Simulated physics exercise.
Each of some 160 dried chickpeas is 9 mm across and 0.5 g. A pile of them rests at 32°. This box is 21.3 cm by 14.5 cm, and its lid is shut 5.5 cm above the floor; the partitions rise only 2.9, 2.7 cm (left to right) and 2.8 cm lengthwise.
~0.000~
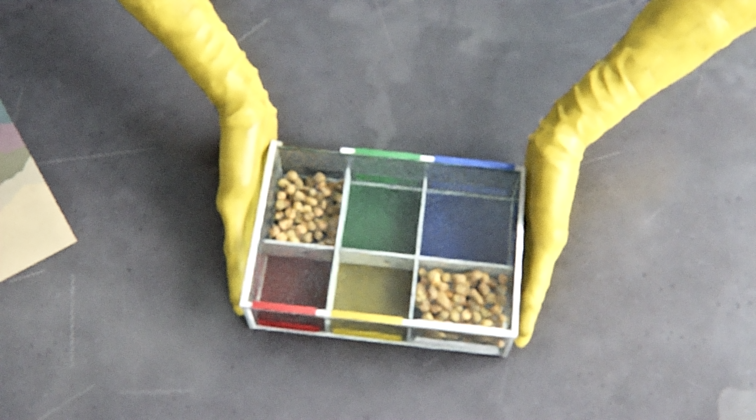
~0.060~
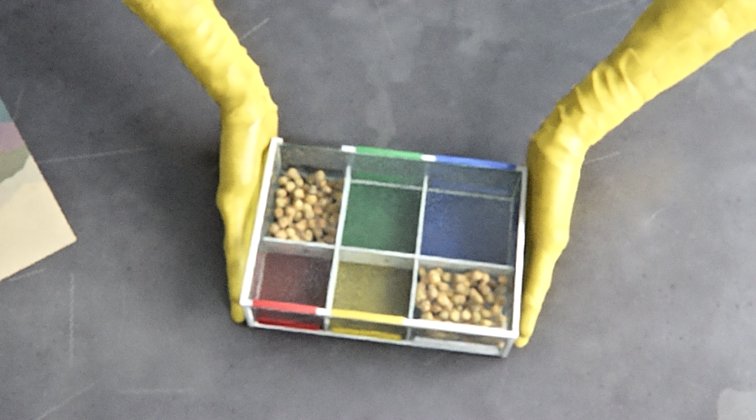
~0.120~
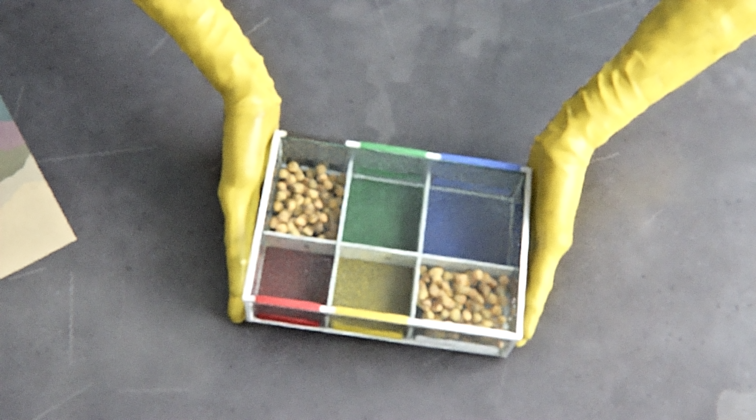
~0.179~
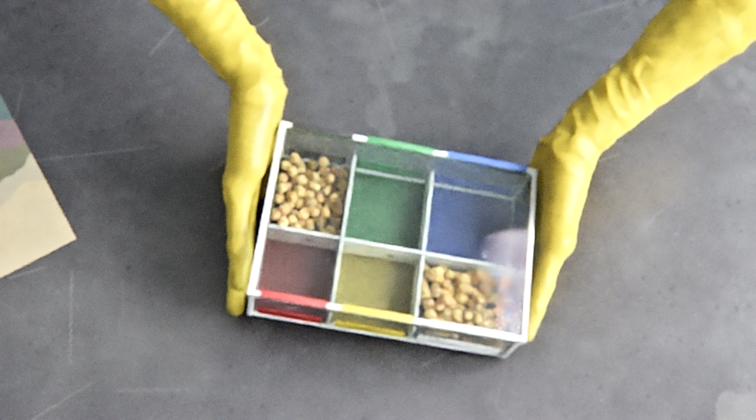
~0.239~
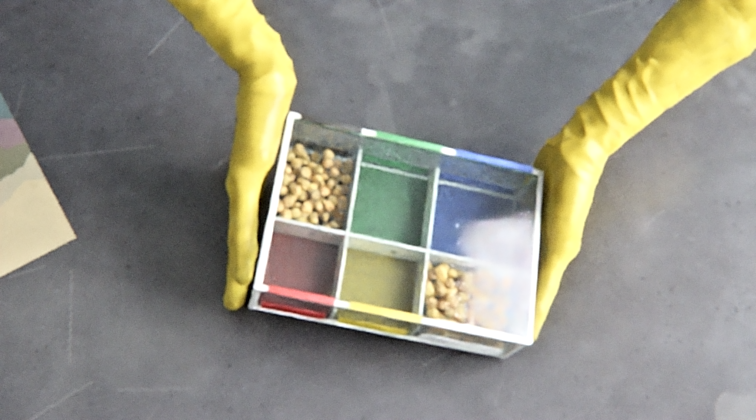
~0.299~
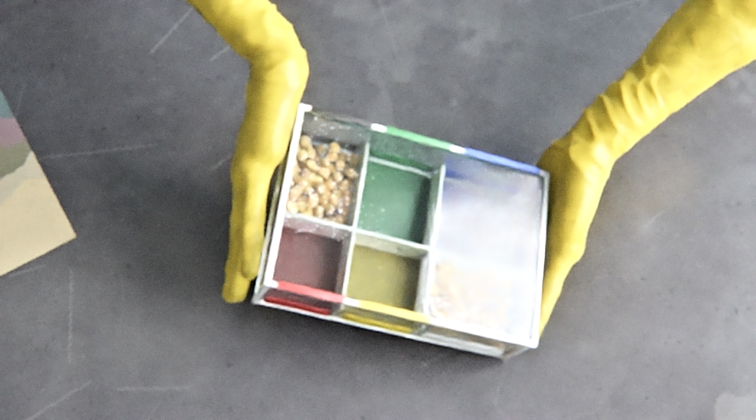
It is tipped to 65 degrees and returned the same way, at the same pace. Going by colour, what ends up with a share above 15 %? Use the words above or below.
Red: Below; blue: Below; green: Below; yellow: Below; white: Above; black: Above.
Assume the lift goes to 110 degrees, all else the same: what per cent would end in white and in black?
Shares after the change: White 70, black 0, per cent.
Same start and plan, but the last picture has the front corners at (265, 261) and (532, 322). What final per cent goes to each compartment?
In per cent, the final split is red 0, blue 0, green 0, yellow 0, white 55, black 45.
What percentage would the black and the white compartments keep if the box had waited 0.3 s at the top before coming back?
Final amounts would be black 45% and white 55%.
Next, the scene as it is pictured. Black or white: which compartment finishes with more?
White compartment.
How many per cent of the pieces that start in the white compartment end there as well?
It works out to near 100 percent.
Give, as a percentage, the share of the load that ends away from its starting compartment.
0 per cent, roughly.
After 1.04 s, tilt 63 degrees; white 55 %, black 45 %.
After 1.53 s, tilt 27 degrees; white 55 %, black 45 %.
After 2.09 s, tilt 0 degrees; white 55 %, black 45 %.
By 2.4 s all is still; red 0 %, blue 0 %, green 0 %, yellow 0 %, white 55 %, black 45 %.
